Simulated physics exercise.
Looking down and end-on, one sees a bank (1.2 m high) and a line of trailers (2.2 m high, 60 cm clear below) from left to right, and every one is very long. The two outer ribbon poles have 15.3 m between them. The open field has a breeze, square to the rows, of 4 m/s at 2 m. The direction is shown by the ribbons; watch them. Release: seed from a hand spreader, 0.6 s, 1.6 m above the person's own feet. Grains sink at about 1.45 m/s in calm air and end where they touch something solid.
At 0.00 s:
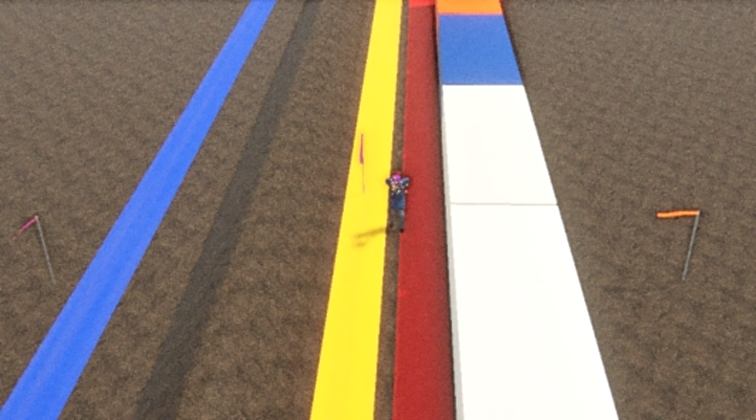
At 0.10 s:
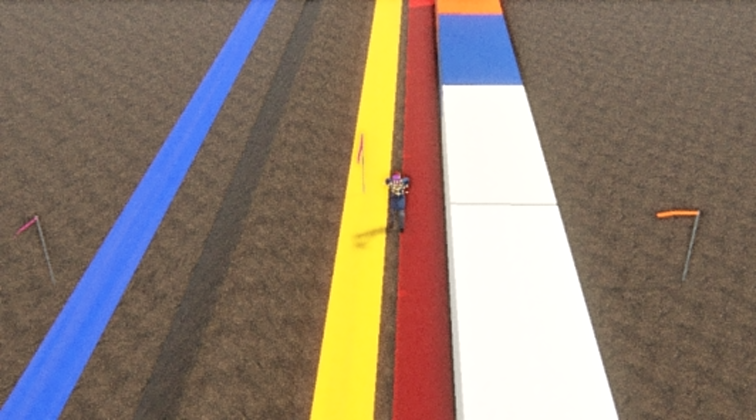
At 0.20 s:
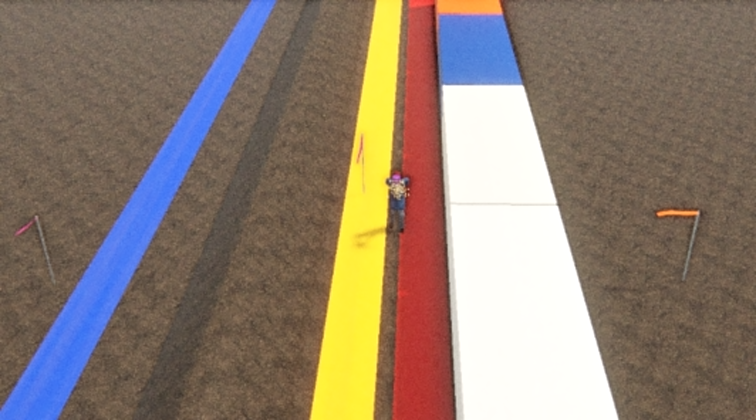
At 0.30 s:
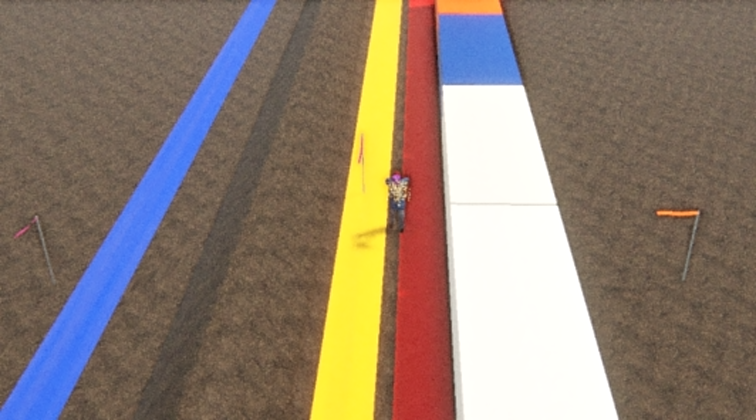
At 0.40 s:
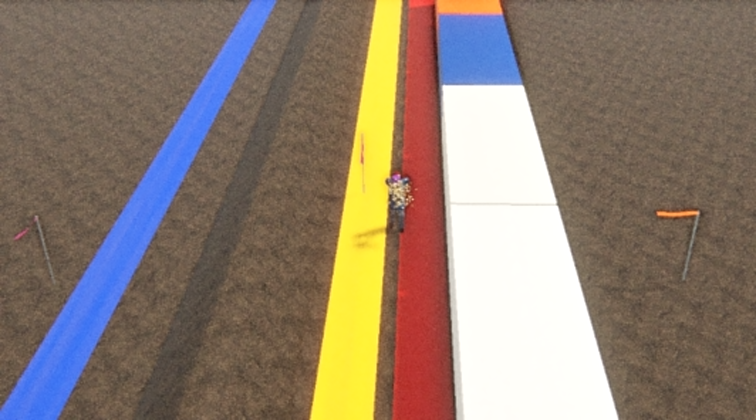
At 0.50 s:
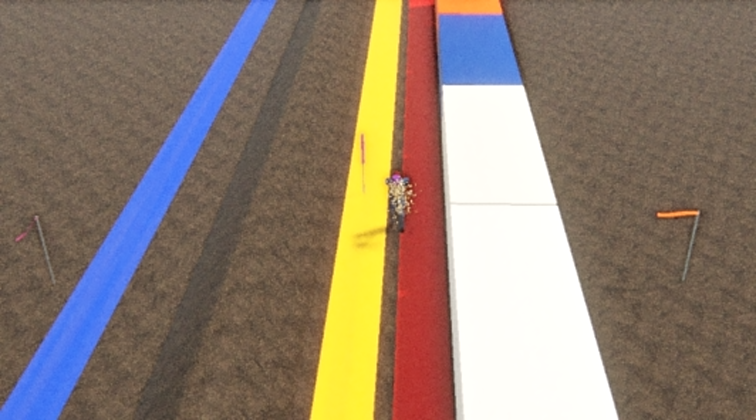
Long blue, yellow and red stripes ran beside a row of white, blue and orange blocks on brown ground, while a small cluster of specks near the middle spread slightly and the ribbons barely stirred.
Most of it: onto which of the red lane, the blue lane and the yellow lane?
Onto yellow.
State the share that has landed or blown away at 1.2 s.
Roughly 10 per cent.
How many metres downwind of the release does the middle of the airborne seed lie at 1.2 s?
It comes to roughly 0.0 m.
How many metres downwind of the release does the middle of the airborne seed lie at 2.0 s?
1.0 m.
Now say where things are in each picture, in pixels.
The seed in the air spans x = 390 to 405 around y = 185 and it comes from (396, 185), in the first frame.
The right ribbon ends at (658, 215), leaning 85 degrees to the left, the seed in the air spans x = 390 to 405 around y = 185, the blue one passes (112, 268), the red one passes (423, 273) and the yellow one passes (358, 272), in the second frame.
The inner ribbon ends at (358, 164), hanging almost straight, the seed in the air spans x = 390 to 405 around y = 190 and the top of the bank crosses (262, 199), in the third frame.
The seed in the air spans x = 390 to 405 around y = 190, the blue one passes (142, 216), the red one passes (423, 220) and the yellow one passes (364, 219), in the fourth frame.
The right ribbon ends at (658, 213), leaning 85 degrees to the left and the seed in the air spans x = 390 to 410 around y = 190, in the fifth frame.
The inner ribbon ends at (363, 163), hanging almost straight, the seed in the air spans x = 390 to 410 around y = 195 and the top of the line of trailers crosses (497, 167), in the sixth frame.
After 1.2 s, 10 % is no longer flying here, and 0 % lies on the blue lane, 0 % on the red lane and 8 % on the yellow lane; the middle of what still flies is 0.5 m above the low ground, near (393, 222).
After 2.0 s, 81 % is no longer flying here, and 0 % lies on the blue lane, 0 % on the red lane and 67 % on the yellow lane; the middle of what still flies is 0.3 m above the low ground, near (360, 230).
After 3.5 s, 100 % is no longer flying here, and 0 % lies on the blue lane, 1 % on the red lane and 76 % on the yellow lane.
After 8.0 s, 100 % is no longer flying here, and 0 % lies on the blue lane, 1 % on the red lane and 76 % on the yellow lane.
After 45.0 s, 100 % is no longer flying here, and 0 % lies on the blue lane, 1 % on the red lane and 76 % on the yellow lane.
